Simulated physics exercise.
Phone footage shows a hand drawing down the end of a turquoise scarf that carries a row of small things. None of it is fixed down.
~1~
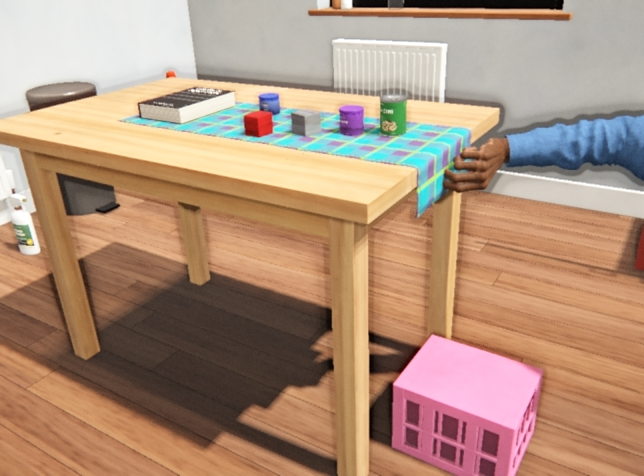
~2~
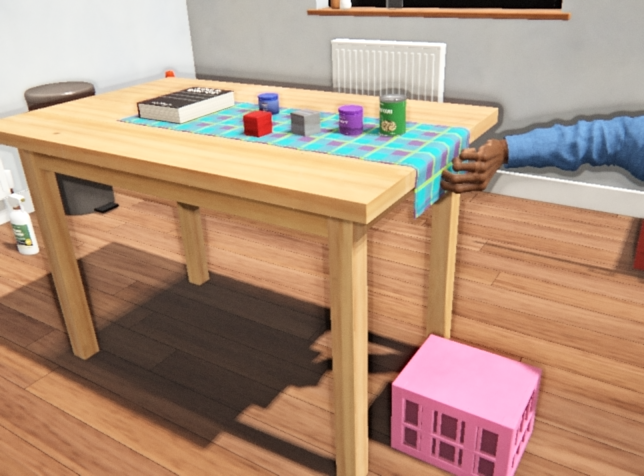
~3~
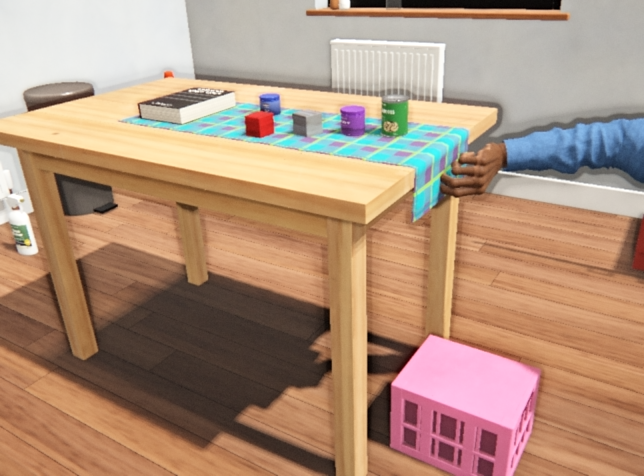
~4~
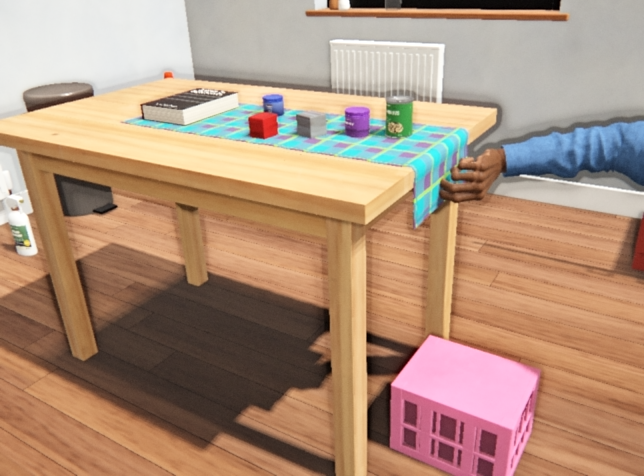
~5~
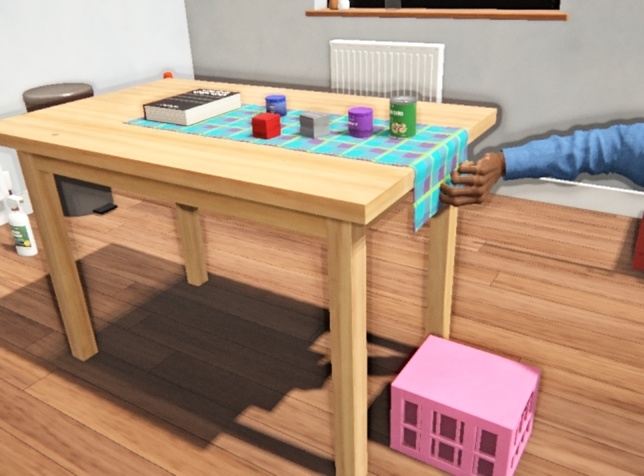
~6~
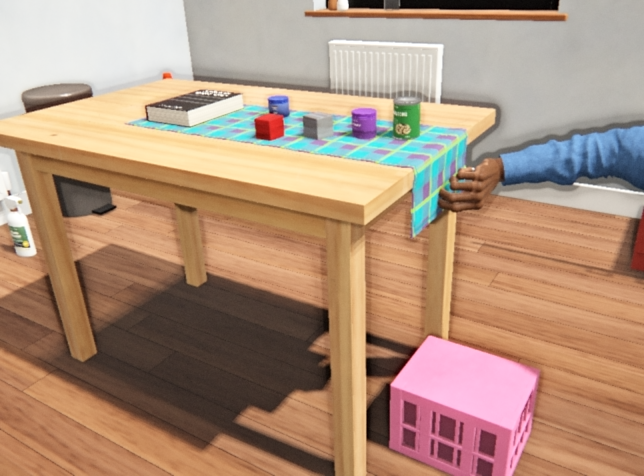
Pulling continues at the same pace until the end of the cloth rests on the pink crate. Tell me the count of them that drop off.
The number still up top goes down by four, if you watch closely.
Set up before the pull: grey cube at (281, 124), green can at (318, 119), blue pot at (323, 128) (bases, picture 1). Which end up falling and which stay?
As for the grey cube, it tips off; the green can tips off; the blue pot tips off.
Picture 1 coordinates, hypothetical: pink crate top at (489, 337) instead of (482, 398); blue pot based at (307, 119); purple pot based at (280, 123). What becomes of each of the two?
Outcome: Blue pot keeps its perch; purple pot keeps its perch.
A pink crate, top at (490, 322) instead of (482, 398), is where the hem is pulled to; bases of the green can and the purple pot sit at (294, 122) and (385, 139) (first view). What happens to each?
Green can: Safe; purple pot: Lost.
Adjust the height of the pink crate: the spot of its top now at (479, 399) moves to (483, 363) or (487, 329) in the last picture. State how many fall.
First height: 3; second height: 2.
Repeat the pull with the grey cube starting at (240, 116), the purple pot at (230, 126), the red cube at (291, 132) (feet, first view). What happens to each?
Start with the grey cube, which is kept; next the purple pot, which is kept; last the red cube, which is lost.
Soon after, hem near (439, 305); green can and purple pot gone.
Then, hem on the crate; green can, purple pot, grey cube and red cube gone.
At rest, hem on the crate; green can, purple pot, grey cube and red cube gone. It carries off four.
